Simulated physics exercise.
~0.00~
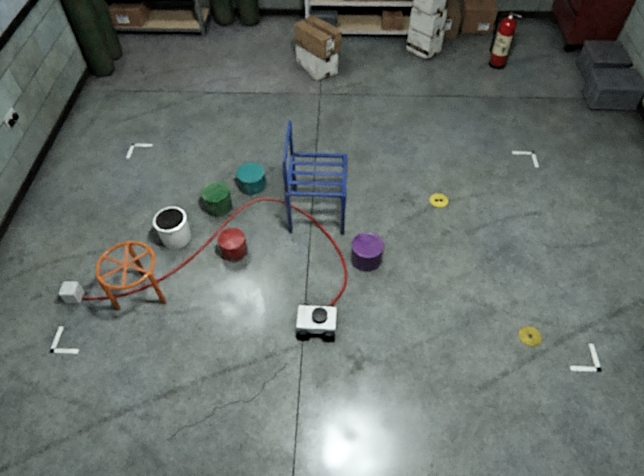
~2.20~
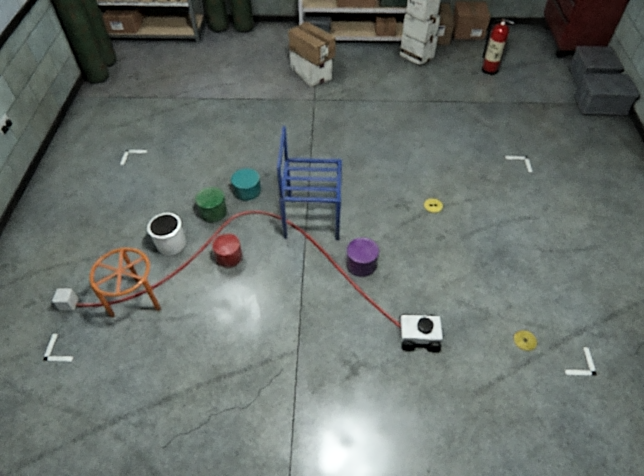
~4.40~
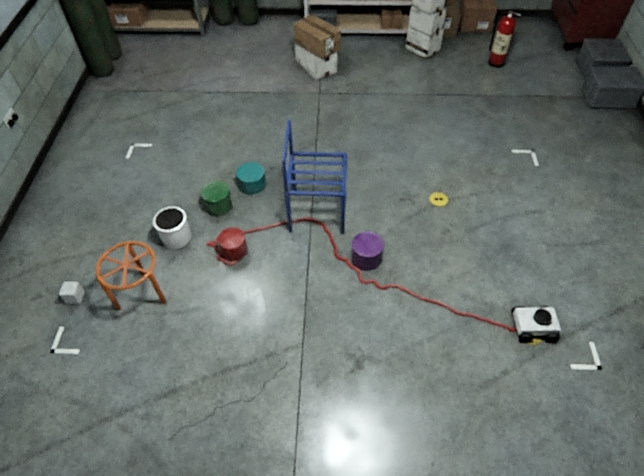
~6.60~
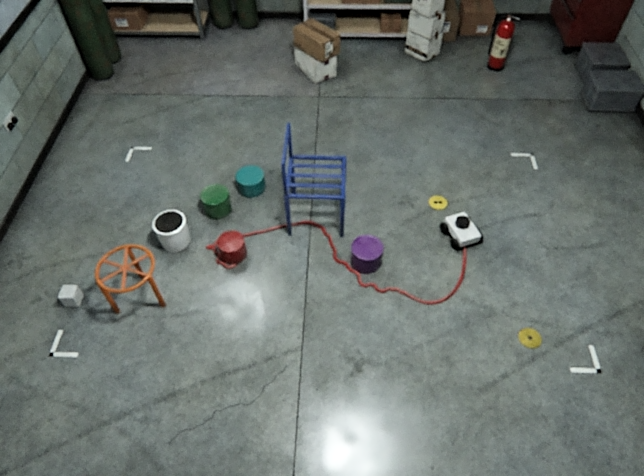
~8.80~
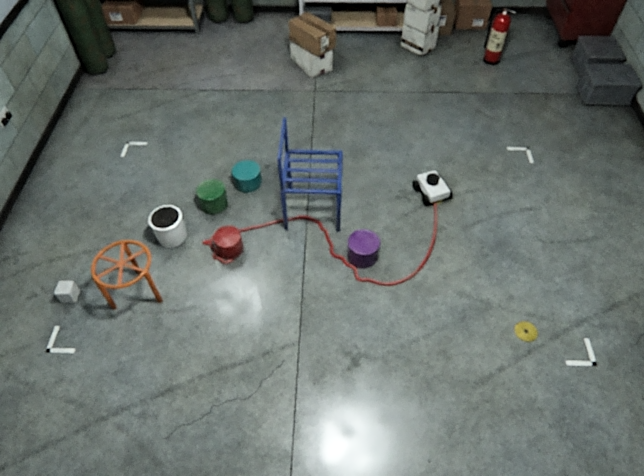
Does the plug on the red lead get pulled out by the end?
Yes, the plug gets yanked out of the pale block at the left, and the loose end of the lead finishes over by the red tub.
We see a small white cart trail a red lead past an orange stool, tubs and a blue chair as it drives right to one yellow mark, pulling the plug from the pale block, then moves up and left to the other mark, everything else still standing in place.
